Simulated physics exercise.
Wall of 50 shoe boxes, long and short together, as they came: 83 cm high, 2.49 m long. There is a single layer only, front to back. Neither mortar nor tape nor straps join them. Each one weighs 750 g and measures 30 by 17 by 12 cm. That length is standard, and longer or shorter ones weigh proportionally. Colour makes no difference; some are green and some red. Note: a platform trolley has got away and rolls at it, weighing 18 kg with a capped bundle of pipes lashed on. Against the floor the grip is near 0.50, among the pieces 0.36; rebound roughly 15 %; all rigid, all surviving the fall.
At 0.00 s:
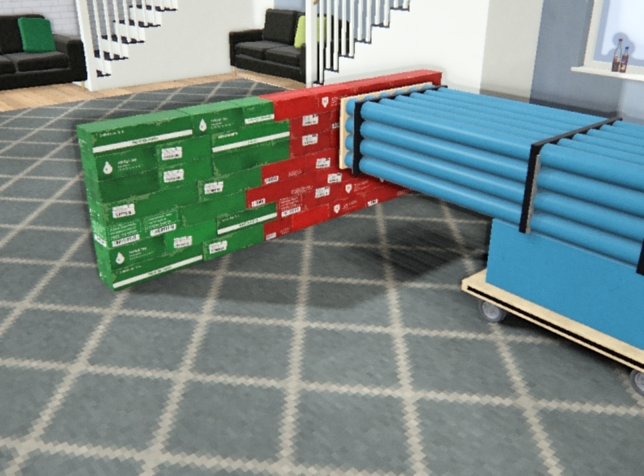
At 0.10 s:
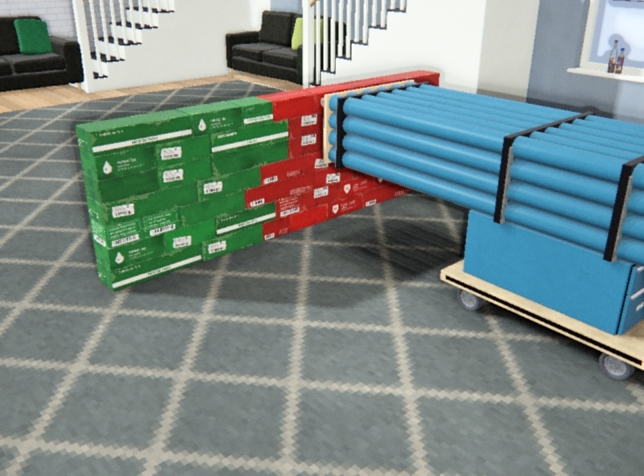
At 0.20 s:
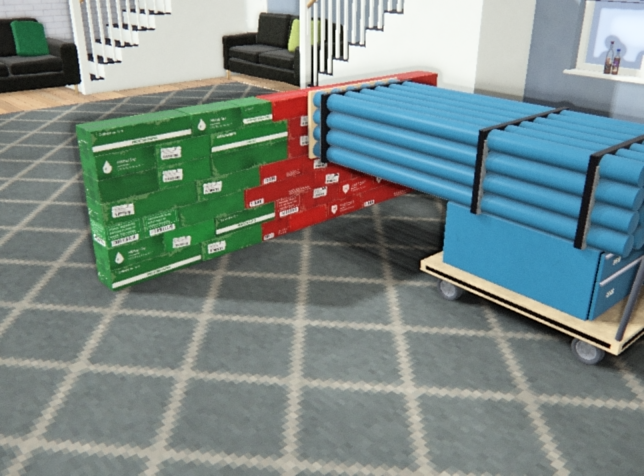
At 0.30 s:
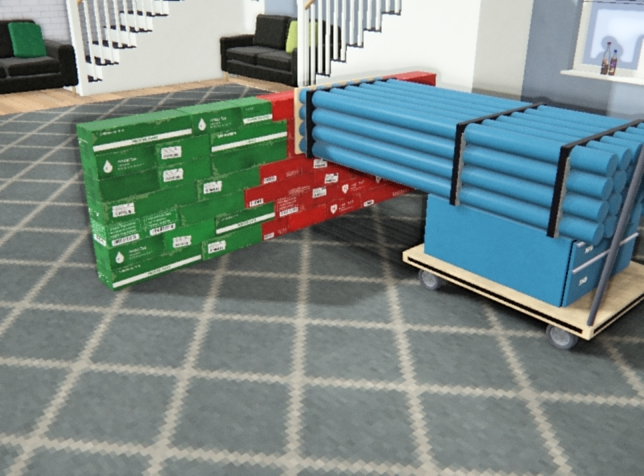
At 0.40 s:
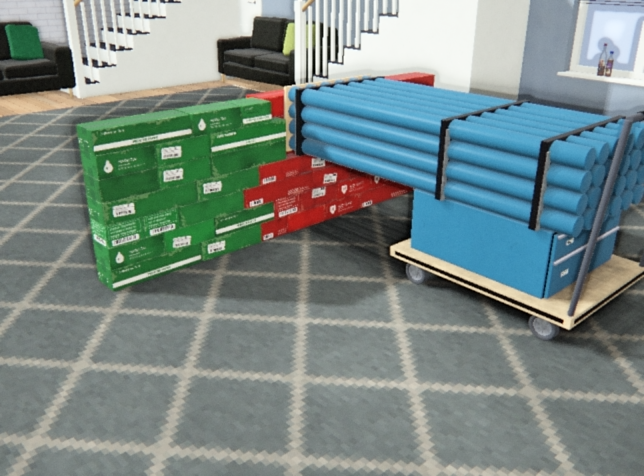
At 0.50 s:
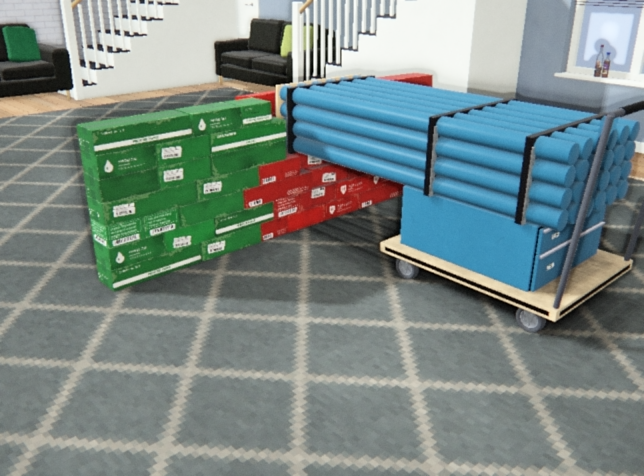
To begin with, a platform trolley carrying strapped blue tubes on a blue box rolls leftward toward a wall of green and red boxes. The front of the load closes the gap and pushes into the red section, where some boxes shift slightly, while the green end shows little or no movement.
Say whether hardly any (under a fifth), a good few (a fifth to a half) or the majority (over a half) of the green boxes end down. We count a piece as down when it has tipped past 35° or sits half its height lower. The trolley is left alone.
Hardly any of them end down.
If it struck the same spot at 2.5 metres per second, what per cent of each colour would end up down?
Share down, in per cent: Green 0, red 30.
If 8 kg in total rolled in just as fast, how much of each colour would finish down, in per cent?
Down by colour: Green 0, red 30 per cent.
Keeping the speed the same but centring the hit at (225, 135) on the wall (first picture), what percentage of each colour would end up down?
For green it's 40 per cent, for red 0 per cent.
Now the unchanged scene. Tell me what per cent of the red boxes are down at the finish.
Colour red - 40 percent down at the end.
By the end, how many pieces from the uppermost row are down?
4.
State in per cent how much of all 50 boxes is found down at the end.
My estimate is roughly 25 per cent.
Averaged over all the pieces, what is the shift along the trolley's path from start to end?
Average: Roughly 15 cm.
After 0.60 s, load 20 cm past the wall's line, still rolling; none of the 19 green boxes down (0 of 50 in all colours); top green box unmoved; top red box 24° from how it stood, 43 mm lower.
After 0.78 s, load 28 cm past the wall's line, still rolling; none of the 19 green boxes down (8 of 50 in all colours); top green box unmoved; top red box on its side.
After 0.98 s, load 36 cm past the wall's line, still rolling; none of the 19 green boxes down (13 of 50 in all colours); top green box unmoved; top red box upside down.
After 1.24 s, load 46 cm past the wall's line, still rolling; none of the 19 green boxes down (13 of 50 in all colours); top green box unmoved; top red box upside down.
In the end (1.9 s), load 65 cm past the wall's line, still rolling; none of the 19 green boxes down (13 of 50 in all colours); top green box unmoved; top red box upside down. That is 0 per cent. From the last view, middles, top green box near (137, 131), top red box near (201, 183).
